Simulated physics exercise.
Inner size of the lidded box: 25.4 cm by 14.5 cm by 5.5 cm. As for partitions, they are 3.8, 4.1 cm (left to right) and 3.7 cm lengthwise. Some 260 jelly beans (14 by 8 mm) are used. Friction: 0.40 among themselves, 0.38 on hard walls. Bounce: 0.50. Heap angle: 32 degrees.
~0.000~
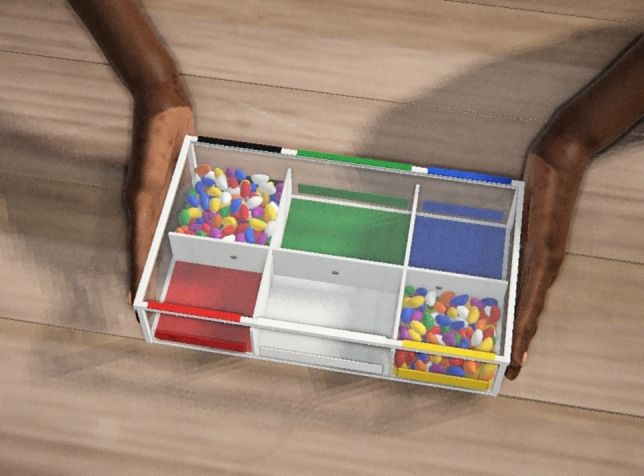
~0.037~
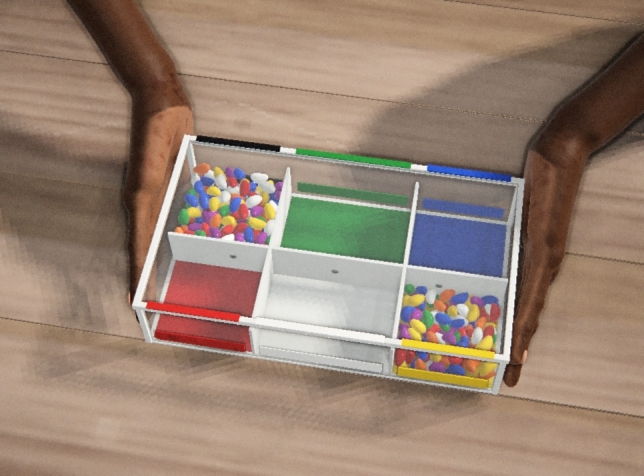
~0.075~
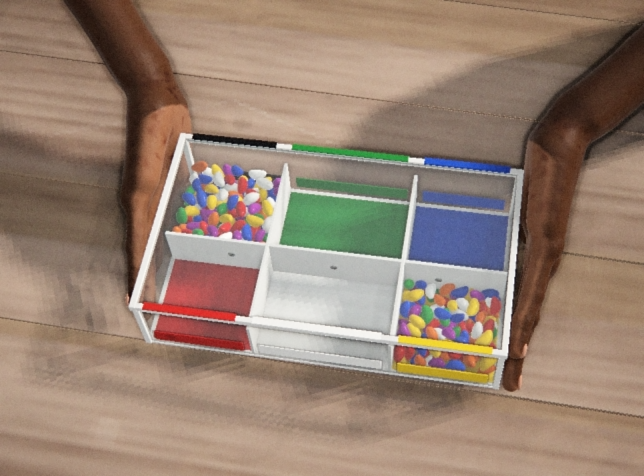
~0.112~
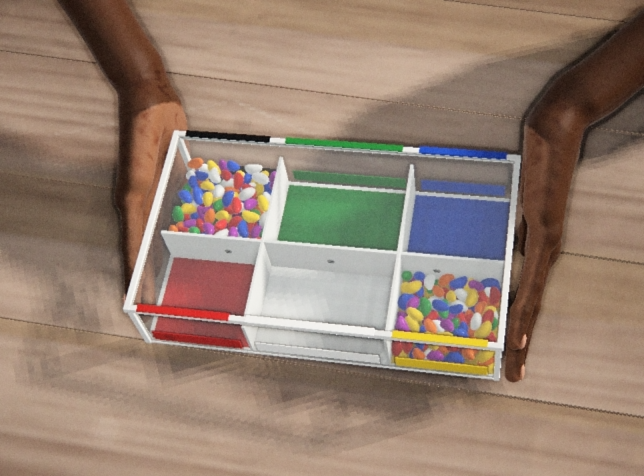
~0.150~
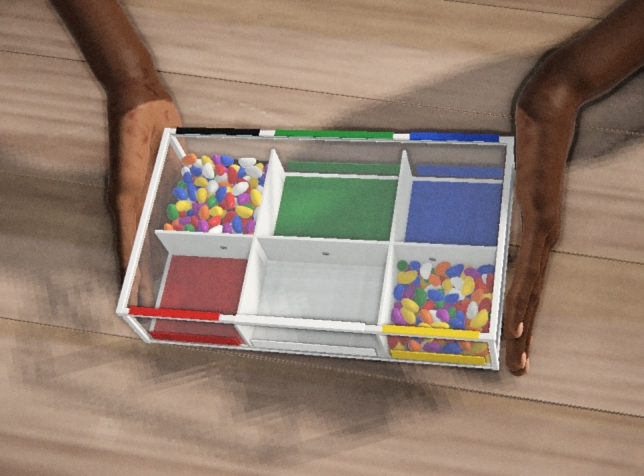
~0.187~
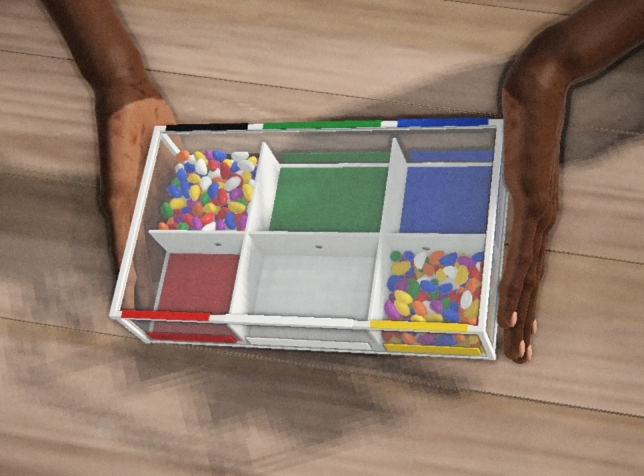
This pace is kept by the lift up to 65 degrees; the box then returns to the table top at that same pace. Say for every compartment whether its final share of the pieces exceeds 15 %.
One by one: Red compartment: Misses the mark; blue compartment: Misses the mark; green compartment: Misses the mark; yellow compartment: Passes the mark; white compartment: Misses the mark; black compartment: Passes the mark.
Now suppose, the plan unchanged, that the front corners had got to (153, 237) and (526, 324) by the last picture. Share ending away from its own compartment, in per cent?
Some 5 %.
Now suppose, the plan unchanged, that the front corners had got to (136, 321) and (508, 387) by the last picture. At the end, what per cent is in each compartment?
Each compartment ends with, in per cent, red 15, blue 0, green 0, yellow 40, white 0 and black 45.
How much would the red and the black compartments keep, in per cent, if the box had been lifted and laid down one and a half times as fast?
The red compartment gets 0 % while the black one gets 60 %.
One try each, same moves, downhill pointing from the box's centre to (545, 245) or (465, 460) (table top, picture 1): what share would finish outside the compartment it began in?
Estimate: Some 10 % and some 10 % respectively.
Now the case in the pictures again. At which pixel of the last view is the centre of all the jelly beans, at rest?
Approximately (238, 249) in the last picture.
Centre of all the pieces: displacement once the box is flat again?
About 1.5 cm.
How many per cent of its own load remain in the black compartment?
Some 100 percent.
Then, at 0.63 s, tilt 64 degrees; yellow 40 %, black 60 %.
Then, at 0.93 s, tilt 26 degrees; red 5 %, yellow 35 %, white 5 %, black 60 %.
Then, at 1.33 s, tilt 0 degrees; red 5 %, yellow 35 %, white 5 %, black 60 %.
At rest (1.6 s), red 5 %, blue 0 %, green 0 %, yellow 35 %, white 5 %, black 60 %.
